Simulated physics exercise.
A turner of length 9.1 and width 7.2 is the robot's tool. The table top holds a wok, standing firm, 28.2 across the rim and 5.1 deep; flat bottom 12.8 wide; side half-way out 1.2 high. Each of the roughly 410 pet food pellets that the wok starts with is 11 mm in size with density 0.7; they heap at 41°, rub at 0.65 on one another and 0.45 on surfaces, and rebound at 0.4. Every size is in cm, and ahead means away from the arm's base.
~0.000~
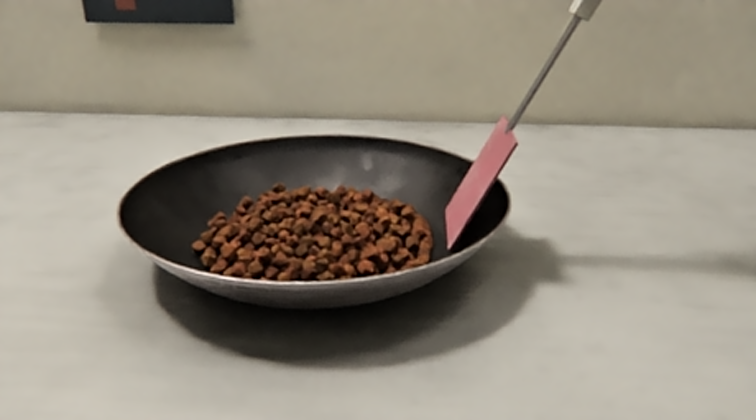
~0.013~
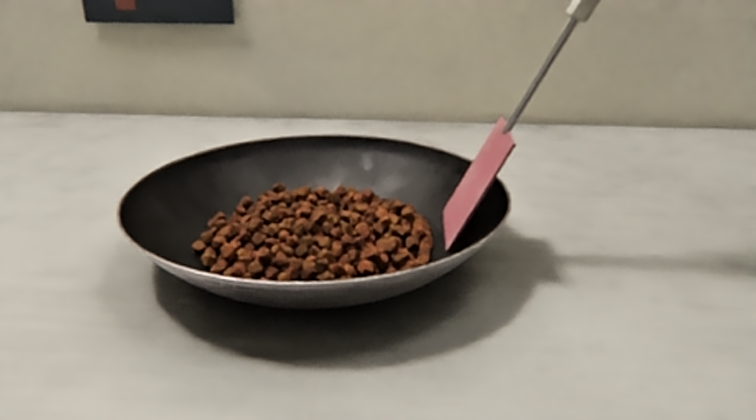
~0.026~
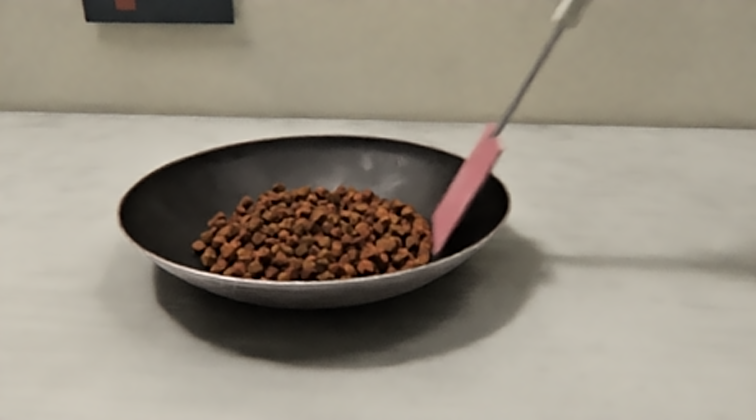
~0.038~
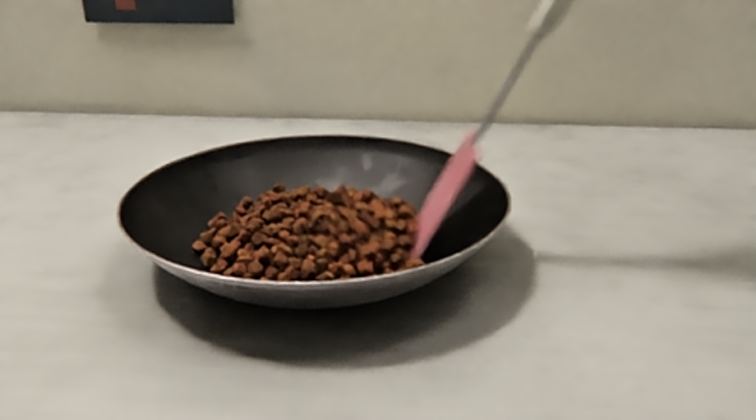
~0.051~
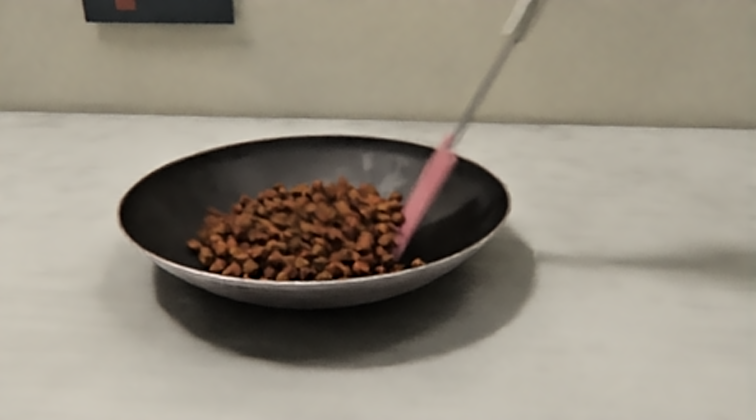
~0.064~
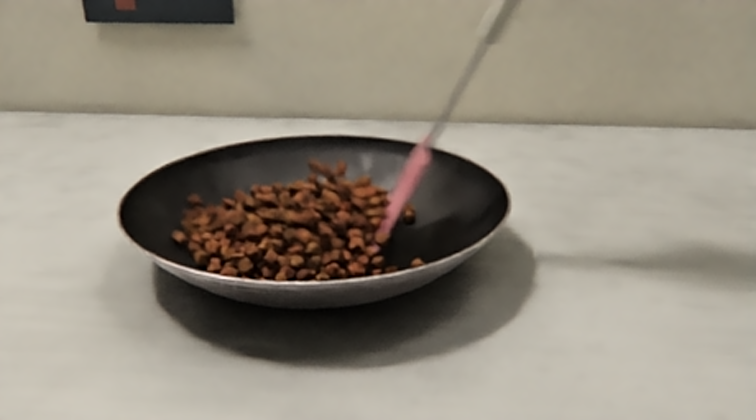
A pale grey countertop against a beige wall is seen from slightly above by a still camera, with part of a dark panel at the upper left. A black wok with a lighter outer side holds a heap of small reddish-brown chunks, and a pink turner on a grey shaft leans in at the right. The turner slides leftward into the heap, pushing and lifting the chunks, while the wok stays put.
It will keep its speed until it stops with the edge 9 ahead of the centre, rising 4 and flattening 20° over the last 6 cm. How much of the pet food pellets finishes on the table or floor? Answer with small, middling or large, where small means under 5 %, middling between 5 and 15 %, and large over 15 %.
It is large.
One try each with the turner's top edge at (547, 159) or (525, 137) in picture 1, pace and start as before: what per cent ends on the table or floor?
Some 25 per cent, then some 25 per cent.
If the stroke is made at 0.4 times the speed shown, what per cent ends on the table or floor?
About 5 per cent.
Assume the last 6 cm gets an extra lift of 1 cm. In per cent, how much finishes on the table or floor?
Some 35 in a hundred.
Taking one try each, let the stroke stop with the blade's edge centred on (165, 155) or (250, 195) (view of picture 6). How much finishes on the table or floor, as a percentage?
45 % and 10 %.
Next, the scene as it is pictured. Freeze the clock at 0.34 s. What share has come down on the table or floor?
Around 15 percent.
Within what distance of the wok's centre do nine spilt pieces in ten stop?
Roughly 50 cm.
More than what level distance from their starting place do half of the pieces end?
About 6 cm.
By 0.10 s, sloping 64°, highest piece 9 above the table; 408 in the wok.
By 0.13 s, sloping 59°, highest piece 11 above the table; 405 in the wok, 3 on the blade or in flight.
By 0.34 s, sloping 44°, highest piece 15 above the table; 296 in the wok, 63 on the table or floor, 49 on the blade or in flight.
By 1.39 s, sloping 44°, highest piece 4 above the table; 296 in the wok, 112 on the table or floor.
Final count, 296 in the wok, 112 on the table or floor. That is 27 % on the table or floor.
